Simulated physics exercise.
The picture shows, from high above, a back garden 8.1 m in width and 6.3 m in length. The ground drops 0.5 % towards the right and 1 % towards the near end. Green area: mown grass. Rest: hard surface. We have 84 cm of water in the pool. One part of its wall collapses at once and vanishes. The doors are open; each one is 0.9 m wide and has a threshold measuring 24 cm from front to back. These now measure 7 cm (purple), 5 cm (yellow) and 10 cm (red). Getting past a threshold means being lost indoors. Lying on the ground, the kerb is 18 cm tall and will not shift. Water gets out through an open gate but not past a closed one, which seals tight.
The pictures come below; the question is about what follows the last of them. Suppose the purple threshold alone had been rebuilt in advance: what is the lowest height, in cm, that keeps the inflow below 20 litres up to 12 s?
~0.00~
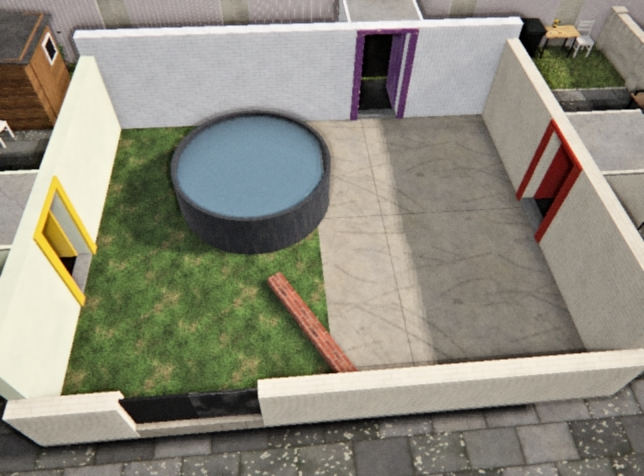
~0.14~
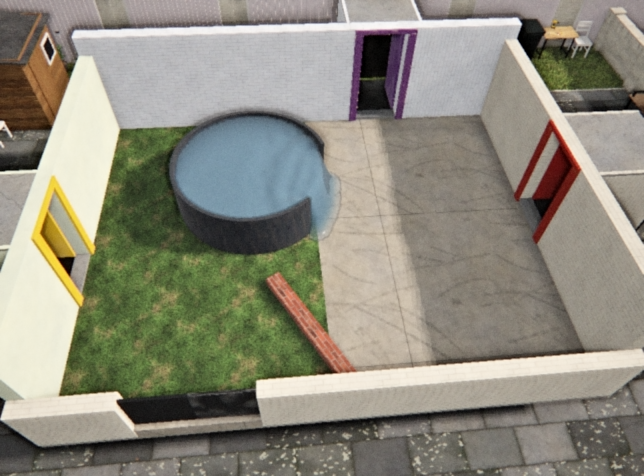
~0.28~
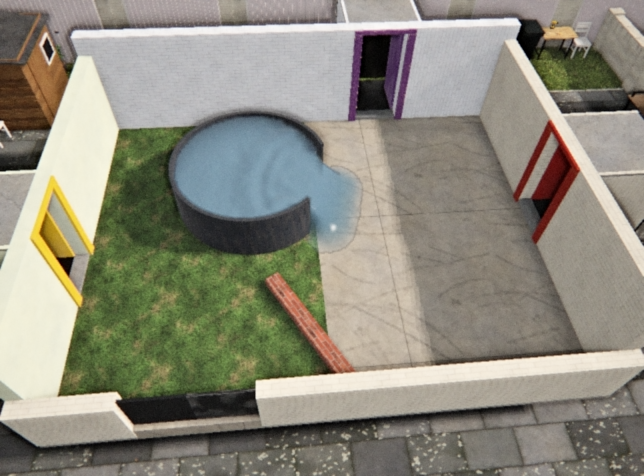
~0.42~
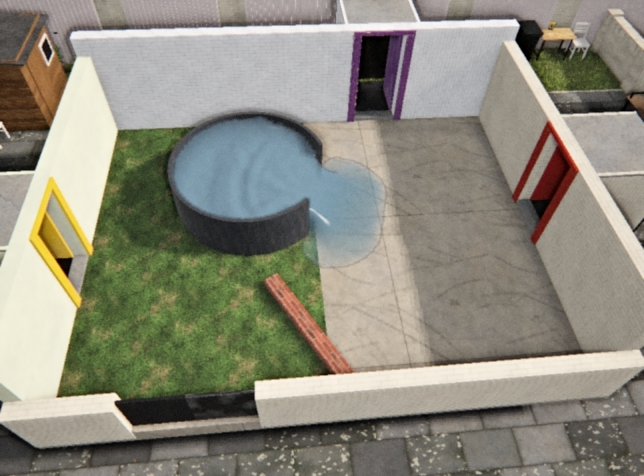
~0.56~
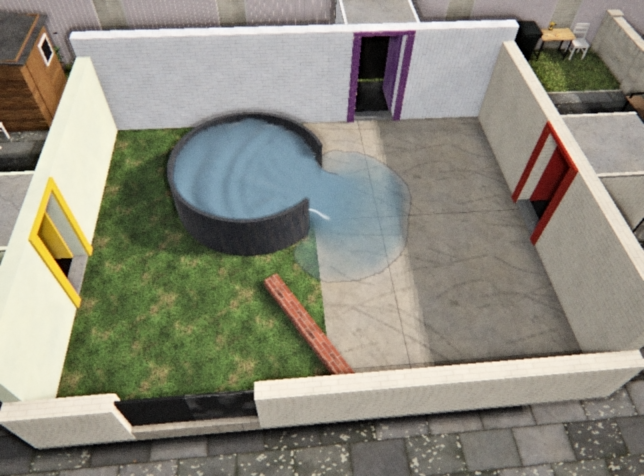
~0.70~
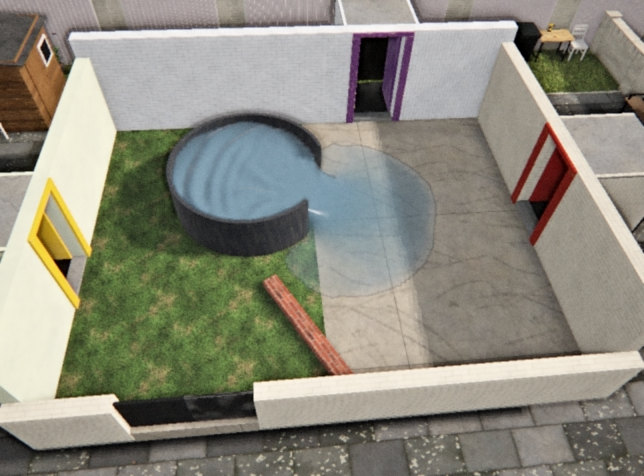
About 5.5 cm.
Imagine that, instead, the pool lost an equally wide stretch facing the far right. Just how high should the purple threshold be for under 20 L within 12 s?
Then something near 27 cm.
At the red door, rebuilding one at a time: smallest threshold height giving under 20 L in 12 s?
Red door - some 32 centimetres.
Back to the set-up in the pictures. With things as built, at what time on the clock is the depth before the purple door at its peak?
Near 11.0 seconds.
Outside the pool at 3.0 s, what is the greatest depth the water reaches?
Up to some 43 centimetres, I'd say.
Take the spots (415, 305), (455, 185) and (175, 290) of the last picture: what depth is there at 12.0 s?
In order: Around 11, 13 and 4 cm.
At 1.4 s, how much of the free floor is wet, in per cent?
I'd estimate about 45 percent.
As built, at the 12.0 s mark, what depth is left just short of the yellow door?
Some 0.0 centimetres.
After 1.4 s water covers 45 % of the floor, deepest (42 cm) near (326, 207); 3 cm at the purple door, 0 litres in over its 7 cm threshold.
After 3.0 s water covers 50 % of the floor, deepest (43 cm) near (560, 326); 1 cm at the purple door, 0 litres in over its 7 cm threshold.
After 12.0 s water covers 95 % of the floor, deepest (16 cm) near (364, 396); 10 cm at the purple door, 9 litres in over its 7 cm threshold.
At the purple door as built, the water arrived by 1.4 s and peaked near 10 cm at 11.0 s.
Run again over the same 12 s with other heights there, 25 litres in over 5 cm, 15 litres over 6 cm. The limit of 20 litres is kept from about 5.5 cm up.
